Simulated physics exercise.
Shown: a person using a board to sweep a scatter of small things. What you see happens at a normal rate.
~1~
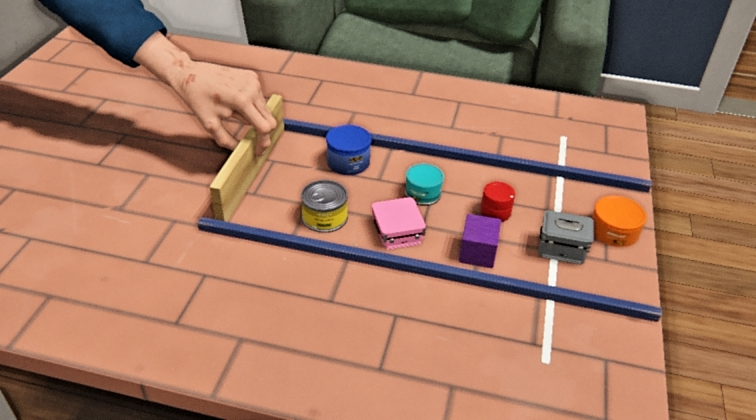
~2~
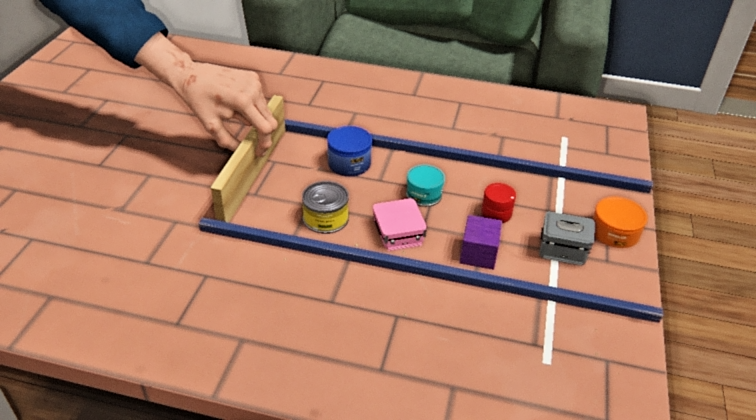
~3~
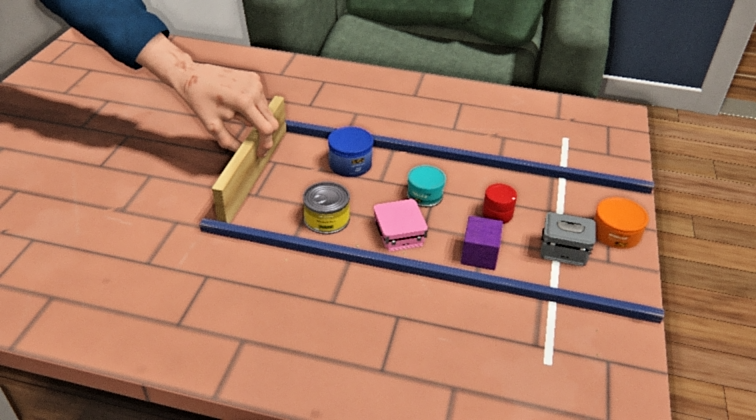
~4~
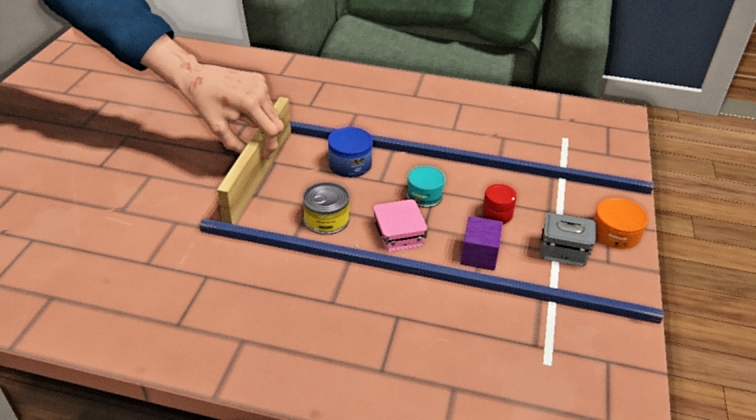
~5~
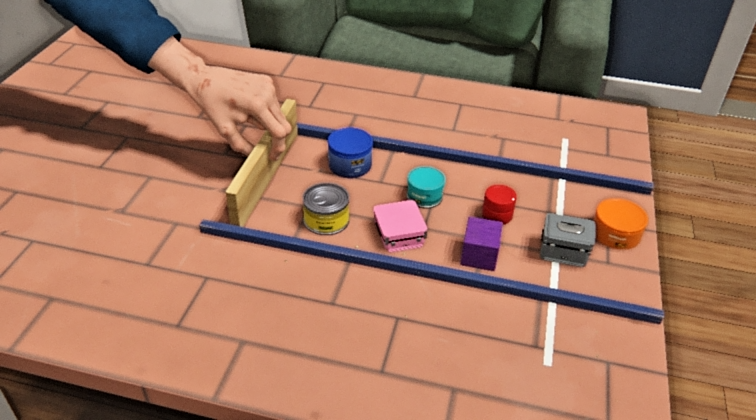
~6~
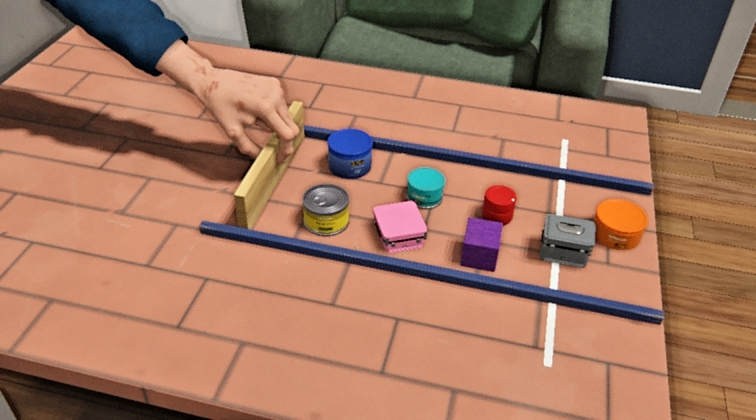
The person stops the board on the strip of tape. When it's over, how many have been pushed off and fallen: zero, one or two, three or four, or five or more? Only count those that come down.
By the end, one or two have fallen.
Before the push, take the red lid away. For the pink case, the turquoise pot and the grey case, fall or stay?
The pink case stays put; the turquoise pot stays put; the grey case goes down.
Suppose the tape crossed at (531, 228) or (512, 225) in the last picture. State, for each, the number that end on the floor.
First try 0, second try 0.
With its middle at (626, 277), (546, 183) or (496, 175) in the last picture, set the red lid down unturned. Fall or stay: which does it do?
Result for the red lid, in order - not saved; saved; saved.
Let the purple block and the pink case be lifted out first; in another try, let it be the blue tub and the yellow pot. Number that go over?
The first count is 0 and the second is 0.
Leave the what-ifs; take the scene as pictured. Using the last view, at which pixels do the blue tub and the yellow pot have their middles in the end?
(586, 193) and (582, 255), roughly.
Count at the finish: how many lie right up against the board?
Count: 3.
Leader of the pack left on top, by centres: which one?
Answer: The orange tub.
Soon after, none off yet; orange tub at rest near (619, 225); grey case at rest near (567, 241); red lid at rest near (499, 206).
After that, none off yet; orange tub at rest near (620, 224); grey case displaced about its own width near (597, 246); red lid displaced about its own width near (524, 210).
In the end, the number that fall off is one or two; gone, purple block and grey case.
